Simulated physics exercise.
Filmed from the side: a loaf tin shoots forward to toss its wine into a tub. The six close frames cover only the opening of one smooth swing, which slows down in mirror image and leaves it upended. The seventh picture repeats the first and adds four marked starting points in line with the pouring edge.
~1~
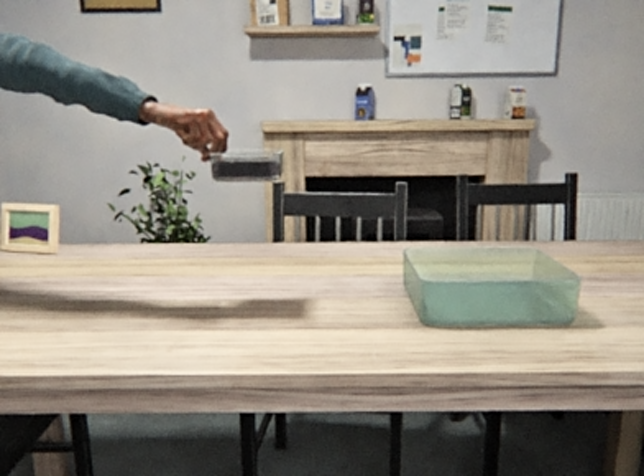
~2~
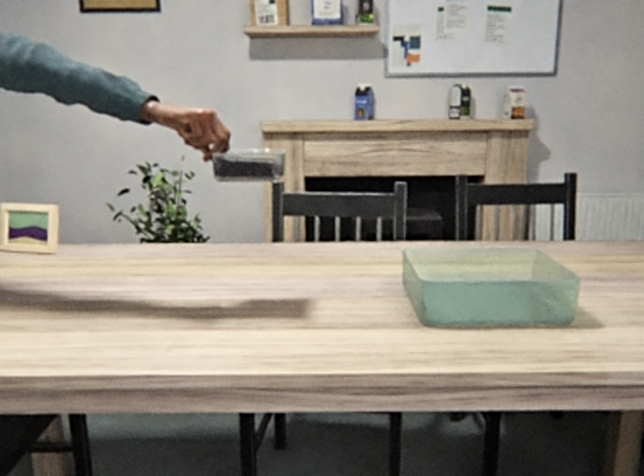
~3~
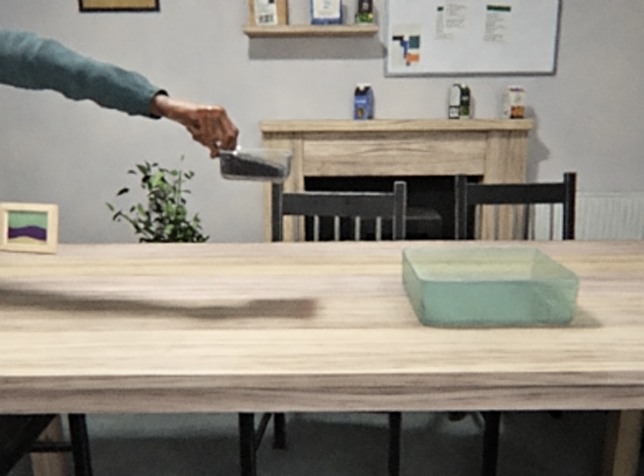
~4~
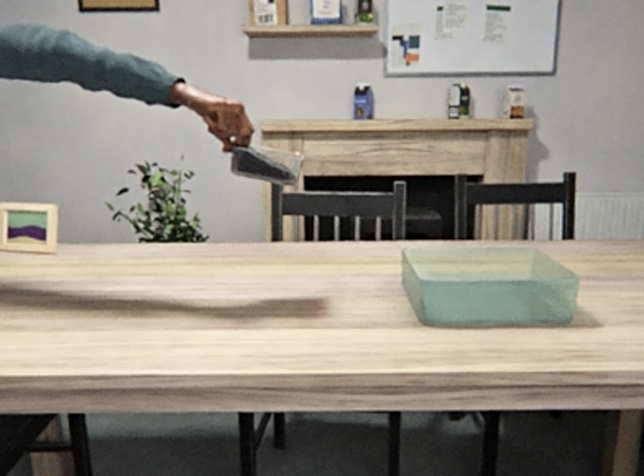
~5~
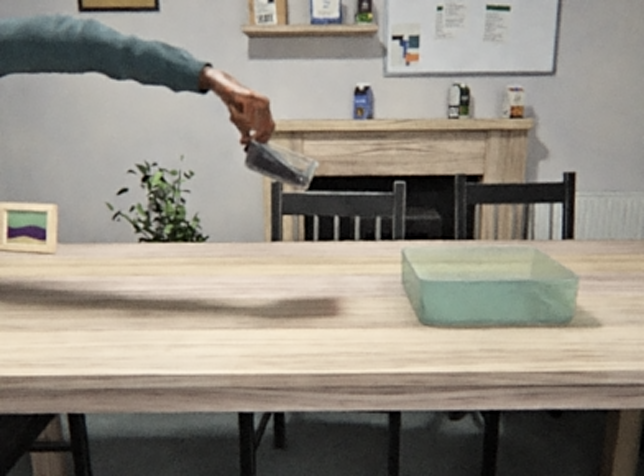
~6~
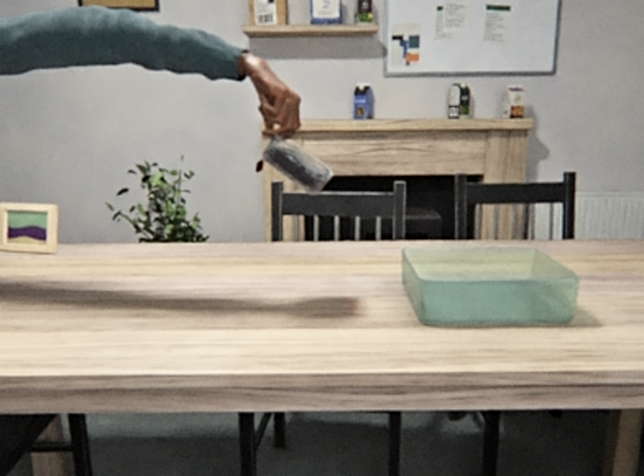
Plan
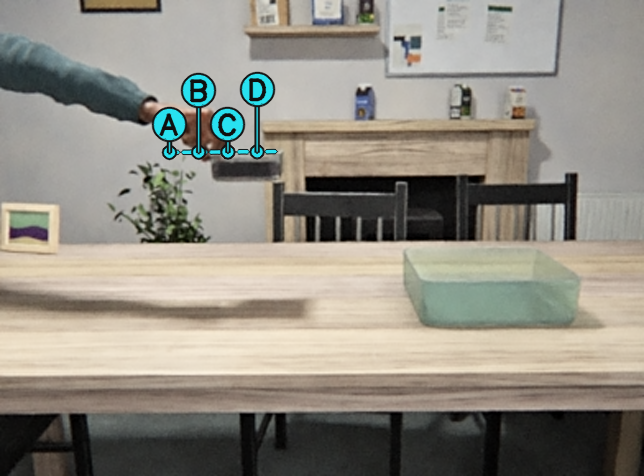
A small, dark container in the hand of someone in a teal sleeve barely moved at first, then swung right above the wooden table, tilting steeper toward a pale green tub that stayed still.
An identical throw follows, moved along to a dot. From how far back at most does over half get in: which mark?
Spot D just does it.
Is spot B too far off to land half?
Yes.
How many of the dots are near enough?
One of the four.
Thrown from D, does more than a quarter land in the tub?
Yes.
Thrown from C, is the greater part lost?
Yes.
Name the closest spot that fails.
That would be C.
On the marked copy, A at (169, 152); B at (198, 152); C at (227, 152); D at (257, 151).
With A, about 0 % lands in the tub, 100 % falls short.
With B, about 0 % lands in the tub, 97 % falls short and 3 % goes beside or beyond.
With C, about 12 % lands in the tub, 83 % falls short and 5 % goes beside or beyond.
With D, about 75 % lands in the tub, 14 % falls short and 11 % goes beside or beyond.
